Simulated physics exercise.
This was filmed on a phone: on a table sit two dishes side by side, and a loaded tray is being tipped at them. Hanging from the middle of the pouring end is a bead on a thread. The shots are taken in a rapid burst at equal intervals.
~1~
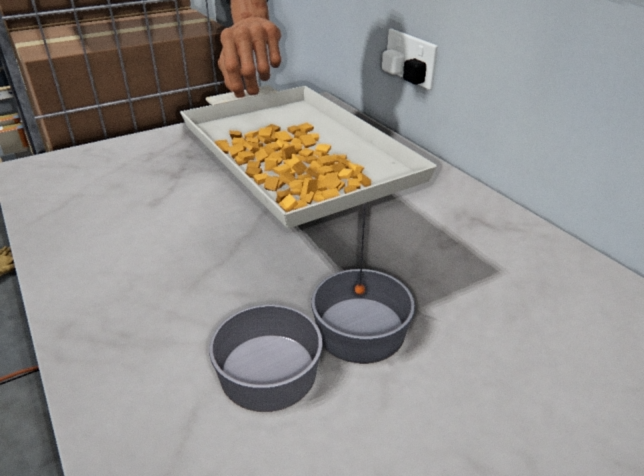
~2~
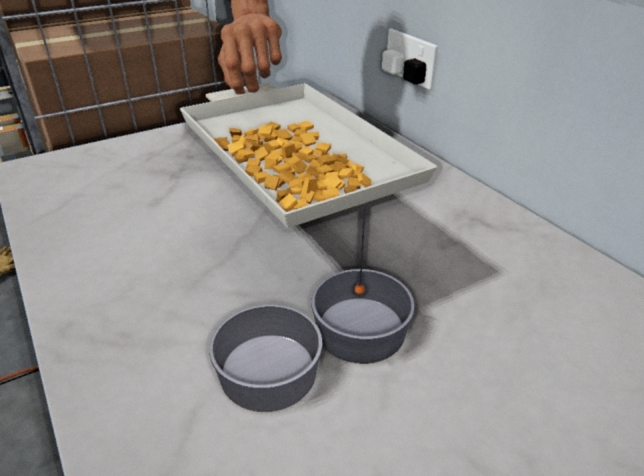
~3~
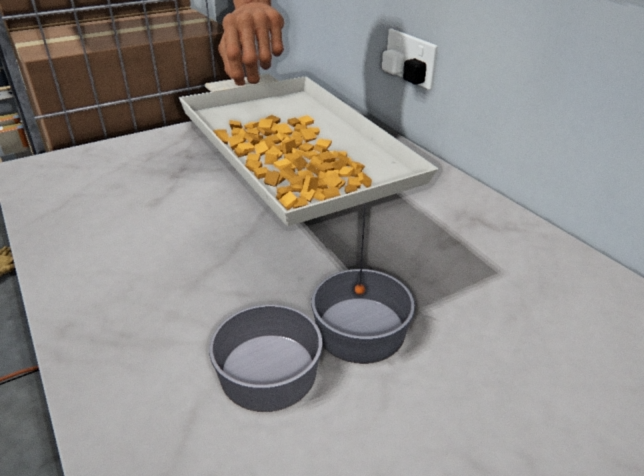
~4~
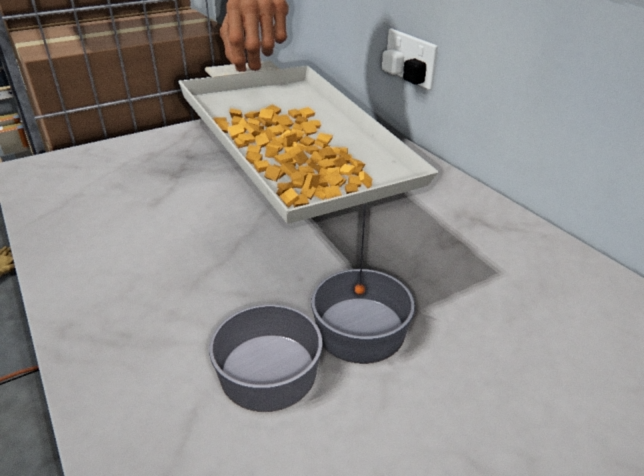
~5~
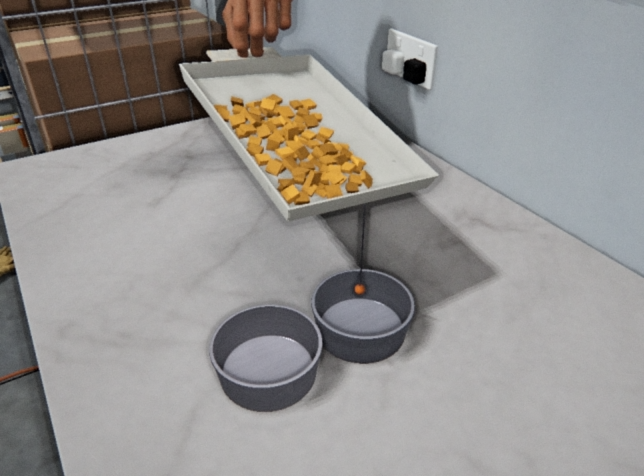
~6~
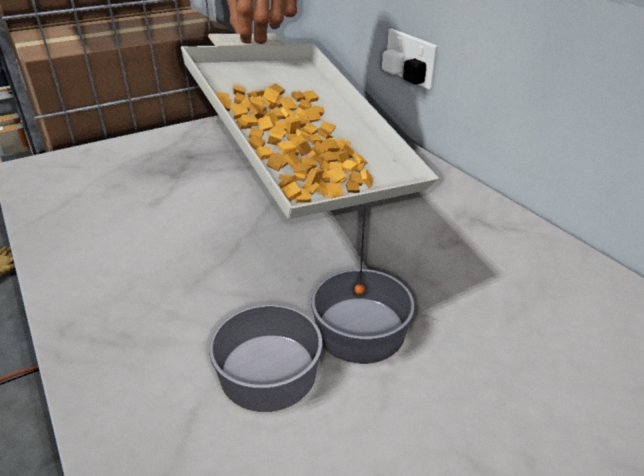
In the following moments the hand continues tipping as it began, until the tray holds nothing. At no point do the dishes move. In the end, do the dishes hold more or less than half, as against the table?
Catch falls short of half.
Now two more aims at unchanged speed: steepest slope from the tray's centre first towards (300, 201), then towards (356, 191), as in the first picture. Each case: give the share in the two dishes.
Near 70 % and, after that, 30 %.
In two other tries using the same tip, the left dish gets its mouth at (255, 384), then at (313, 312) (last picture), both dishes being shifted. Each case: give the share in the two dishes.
About 10% on the first try and 60% on the second.
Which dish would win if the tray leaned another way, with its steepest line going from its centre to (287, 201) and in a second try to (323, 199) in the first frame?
Well, at the first place the left-side one, and at the second the left-side one.
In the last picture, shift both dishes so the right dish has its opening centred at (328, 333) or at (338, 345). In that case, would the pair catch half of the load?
In the first position shy of half, in the second shy of half.
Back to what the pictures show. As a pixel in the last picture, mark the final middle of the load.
Somewhere close to (428, 321) in the last picture.
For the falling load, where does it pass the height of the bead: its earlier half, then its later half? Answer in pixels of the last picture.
I'd say close to (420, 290) at first and close to (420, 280) later on.
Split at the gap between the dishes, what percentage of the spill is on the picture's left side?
That's roughly 0 per cent of the pieces.
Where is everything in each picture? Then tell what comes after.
In the first picture, corners of the pouring end near (287, 210) and (430, 165), level; middle of the load near (292, 164), small crackers; left dish near (293, 392); right dish near (392, 344); bead on its thread near (360, 289).
In the second picture, corners of the pouring end near (287, 210) and (431, 165), level; middle of the load near (292, 162).
In the third picture, corners of the pouring end near (288, 208) and (431, 167), tipped barely, lowest at the right corner; middle of the load near (292, 158).
In the fourth picture, corners of the pouring end near (290, 207) and (432, 170), tipped a little, lowest at the right corner; middle of the load near (292, 152).
In the fifth picture, corners of the pouring end near (291, 205) and (432, 173), tipped a little, lowest at the right corner; middle of the load near (294, 146).
In the sixth picture, corners of the pouring end near (293, 203) and (433, 176), tipped clearly, lowest at the right corner; middle of the load near (295, 140); left dish near (293, 392); right dish near (392, 344).
Shortly afterwards, tray tipped steeply; all but a few on the tray; only a few in the air.
Next, tray tipped past a quarter turn; near two thirds on the tray; a little in the right dish; a little outside both; a little in the air.
Some moments later, tray tipped past a quarter turn; near a quarter in the right dish; the bulk outside both.
In the end, tray tipped past a quarter turn; none at all in the left dish; near a quarter in the right dish; the bulk outside both.
